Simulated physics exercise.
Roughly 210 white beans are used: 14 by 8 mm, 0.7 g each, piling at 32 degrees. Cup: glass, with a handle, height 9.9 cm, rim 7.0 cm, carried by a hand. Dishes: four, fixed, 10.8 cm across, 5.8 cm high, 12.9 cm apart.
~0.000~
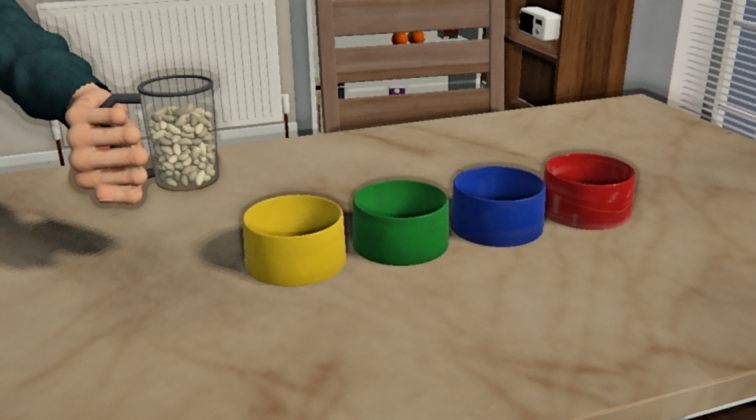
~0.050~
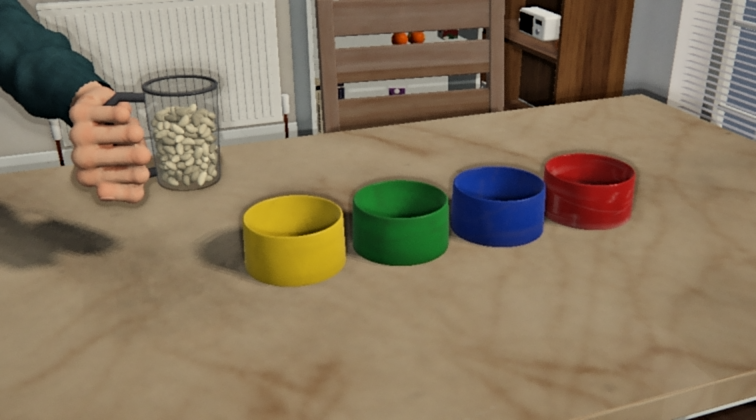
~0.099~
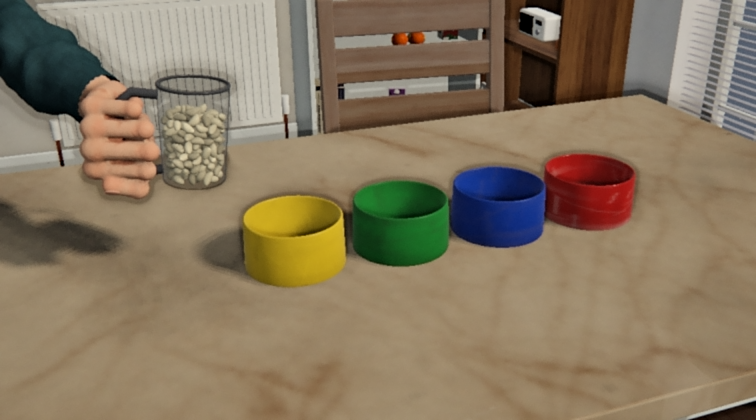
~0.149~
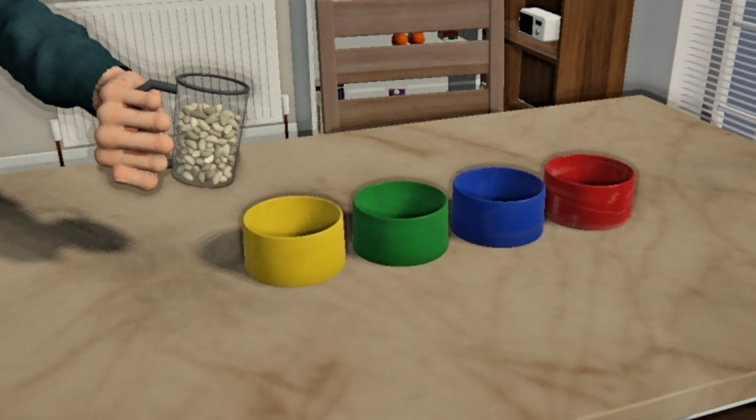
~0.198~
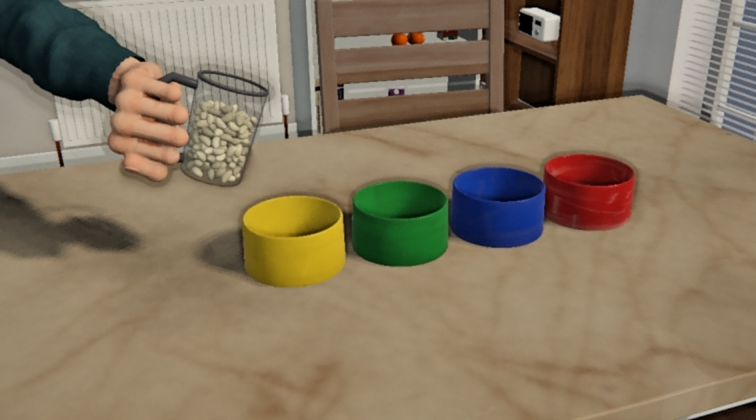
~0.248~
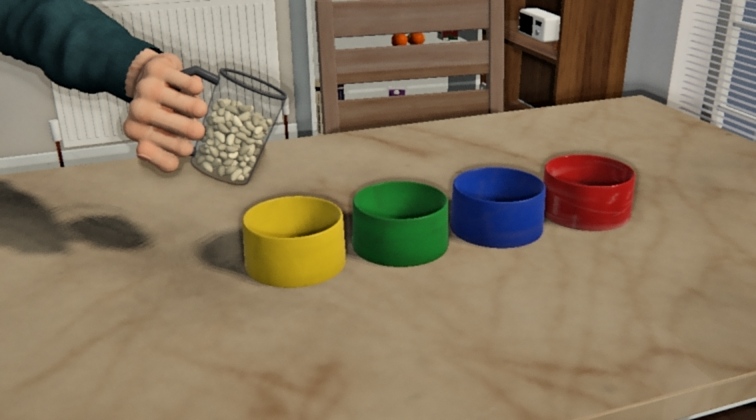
A hand in a dark green sleeve holds a clear cup of white beans by its handle at the left of a marbled tabletop, seen from slightly above. Four round dishes, yellow, green, blue and red, run left to right in a slanting row, with a wooden chair and white radiator behind. The hand moves the cup a short way right, tilting it rightward increasingly, while the camera stays still.
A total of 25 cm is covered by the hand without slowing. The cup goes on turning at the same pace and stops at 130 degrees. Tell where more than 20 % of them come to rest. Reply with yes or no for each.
Red: No, blue: Yes, green: No, yellow: No, counter: Yes.
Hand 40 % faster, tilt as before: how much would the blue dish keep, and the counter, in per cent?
Blue 50; counter 50.
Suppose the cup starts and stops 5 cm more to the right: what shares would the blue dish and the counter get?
Blue: 100; counter: 0.
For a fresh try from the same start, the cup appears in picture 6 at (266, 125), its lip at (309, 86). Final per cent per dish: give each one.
The red dish keeps 0, the blue dish 50, the green dish 0 and the yellow dish 0.
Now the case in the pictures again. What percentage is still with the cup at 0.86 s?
Roughly 95 percent.
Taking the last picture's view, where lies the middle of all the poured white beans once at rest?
My guess is close to (489, 220).
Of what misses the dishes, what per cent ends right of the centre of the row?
Share on that side: Roughly 50 %.
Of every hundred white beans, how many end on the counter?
Close to 30 %, more or less.
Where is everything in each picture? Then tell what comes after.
Cup at (182, 133), tilt 0 degrees, lip at (212, 82), moved 0.0 cm; middle of the pieces at (184, 138); yellow dish at (293, 216); green dish at (401, 199); blue dish at (499, 183); red dish at (590, 169), in the first frame.
Cup at (185, 133), tilt 1 degrees, lip at (216, 83), moved 0.3 cm; middle of the pieces at (186, 152), in the second frame.
Cup at (194, 132), tilt 6 degrees, lip at (229, 84), moved 1.2 cm; middle of the pieces at (193, 151), in the third frame.
Cup at (208, 131), tilt 12 degrees, lip at (248, 87), moved 2.6 cm; middle of the pieces at (205, 149), in the fourth frame.
Cup at (222, 129), tilt 19 degrees, lip at (267, 91), moved 4.1 cm; middle of the pieces at (216, 147), in the fifth frame.
Cup at (237, 128), tilt 26 degrees, lip at (285, 95), moved 5.6 cm; middle of the pieces at (229, 145); yellow dish at (293, 217); green dish at (400, 200); blue dish at (499, 185); red dish at (589, 170). Its pace works out near 135 degrees a second; the hand travels 30 cm a second, in the sixth frame.
Then, at 0.62 s, tilt 77 degrees; cup holds 100 %.
After 0.86 s, tilt 110 degrees; cup holds 95 %.
After 1.22 s, tilt 130 degrees; cup holds 0 %, blue 65 %.
By 2.2 s all is still; red 0 %, blue 70 %, green 0 %, yellow 0 %, counter 30 %.
